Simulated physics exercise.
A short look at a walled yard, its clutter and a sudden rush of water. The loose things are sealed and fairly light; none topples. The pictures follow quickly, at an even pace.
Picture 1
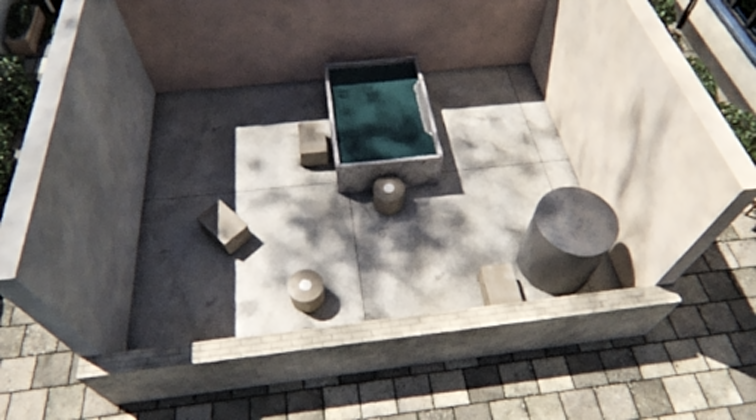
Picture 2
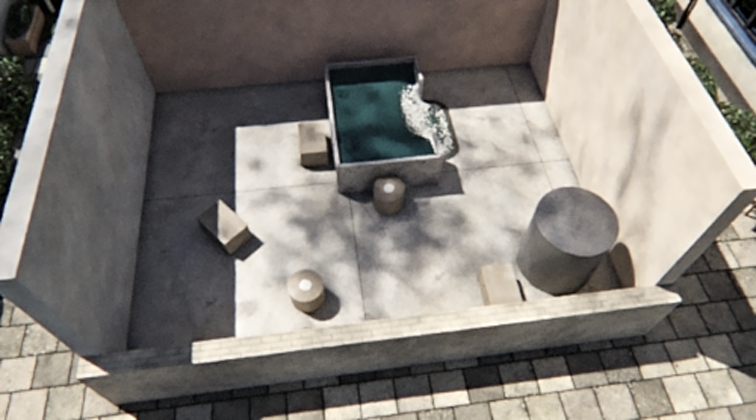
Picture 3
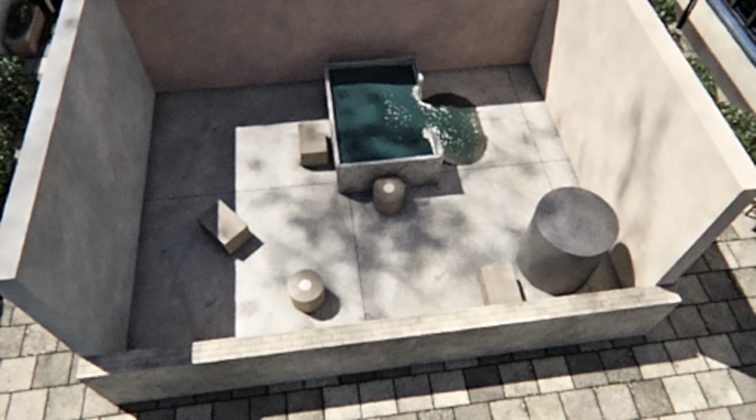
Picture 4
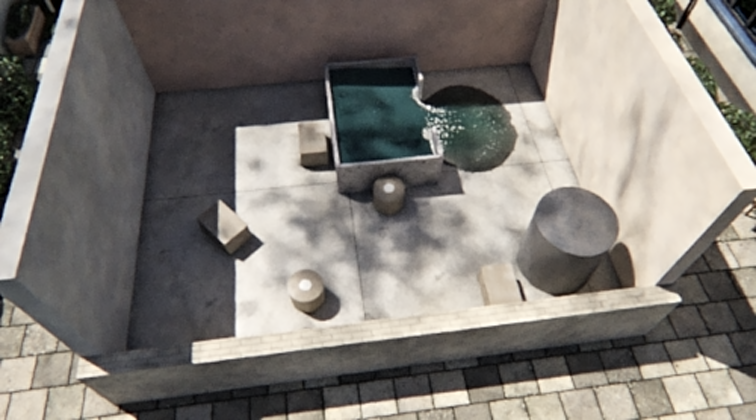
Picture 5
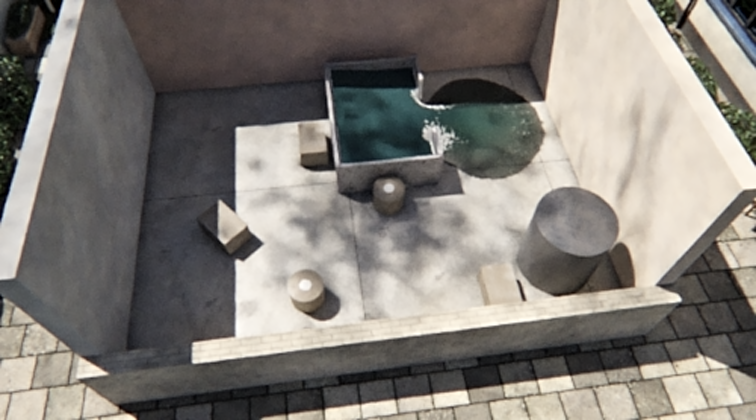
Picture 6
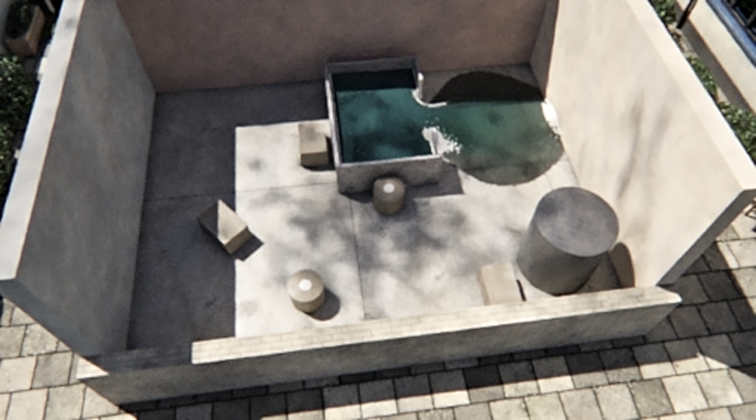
In a walled yard, dark green water burst through the right side of a raised basin and spread across the pale floor to the right-hand wall, while the blocks and cylinders stayed put.
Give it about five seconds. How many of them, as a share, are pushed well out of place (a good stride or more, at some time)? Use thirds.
It is not even a third.
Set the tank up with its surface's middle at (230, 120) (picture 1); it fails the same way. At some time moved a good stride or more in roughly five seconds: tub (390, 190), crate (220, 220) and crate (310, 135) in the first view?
As listed: Shifted that much, short of that, shifted that much.
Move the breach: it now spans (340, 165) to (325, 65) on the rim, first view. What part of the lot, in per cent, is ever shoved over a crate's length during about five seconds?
Roughly 60 per cent.
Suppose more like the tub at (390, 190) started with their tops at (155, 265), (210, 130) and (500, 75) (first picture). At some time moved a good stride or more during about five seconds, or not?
As listed: Not that far, not that far, swept aside.
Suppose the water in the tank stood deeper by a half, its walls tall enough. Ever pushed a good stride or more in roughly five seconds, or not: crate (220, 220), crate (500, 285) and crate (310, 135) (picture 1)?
As listed: Short of that, yes, not that far.
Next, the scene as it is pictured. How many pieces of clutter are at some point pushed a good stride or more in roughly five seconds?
I count 0.
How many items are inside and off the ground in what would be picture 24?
I count 0.
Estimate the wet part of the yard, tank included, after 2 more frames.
Close to 25 %.
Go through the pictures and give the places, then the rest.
The first frame shows a crate at (222, 221) rests on the ground; a tub at (389, 188) rests on the ground; 0 of 5 have shifted.
The second frame shows a crate at (222, 221) rests on the ground; a tub at (389, 188) rests on the ground; 0 of 5 have shifted.
The third frame shows a crate at (222, 221), on the bottom; a tub at (389, 188) rests on the ground; 0 of 5 have shifted.
The fourth frame shows a crate at (222, 221), on the bottom; a tub at (389, 188), on the bottom; 0 of 5 have shifted.
The fifth frame shows a crate at (222, 221), on the bottom; a tub at (389, 188) rests on the ground; 0 of 5 have shifted.
The sixth frame shows a crate at (222, 221), on the bottom; a tub at (389, 188), on the bottom; 0 of 5 have shifted.
A moment on, 0 of 5 are well off their spots; 0 afloat.
Next, 0 of 5 are well off their spots; 0 afloat.
Later, 0 of 5 are well off their spots; 0 afloat.
In the end, 0 of 5 are well off their spots, and 0 have been at some point; 0 afloat.
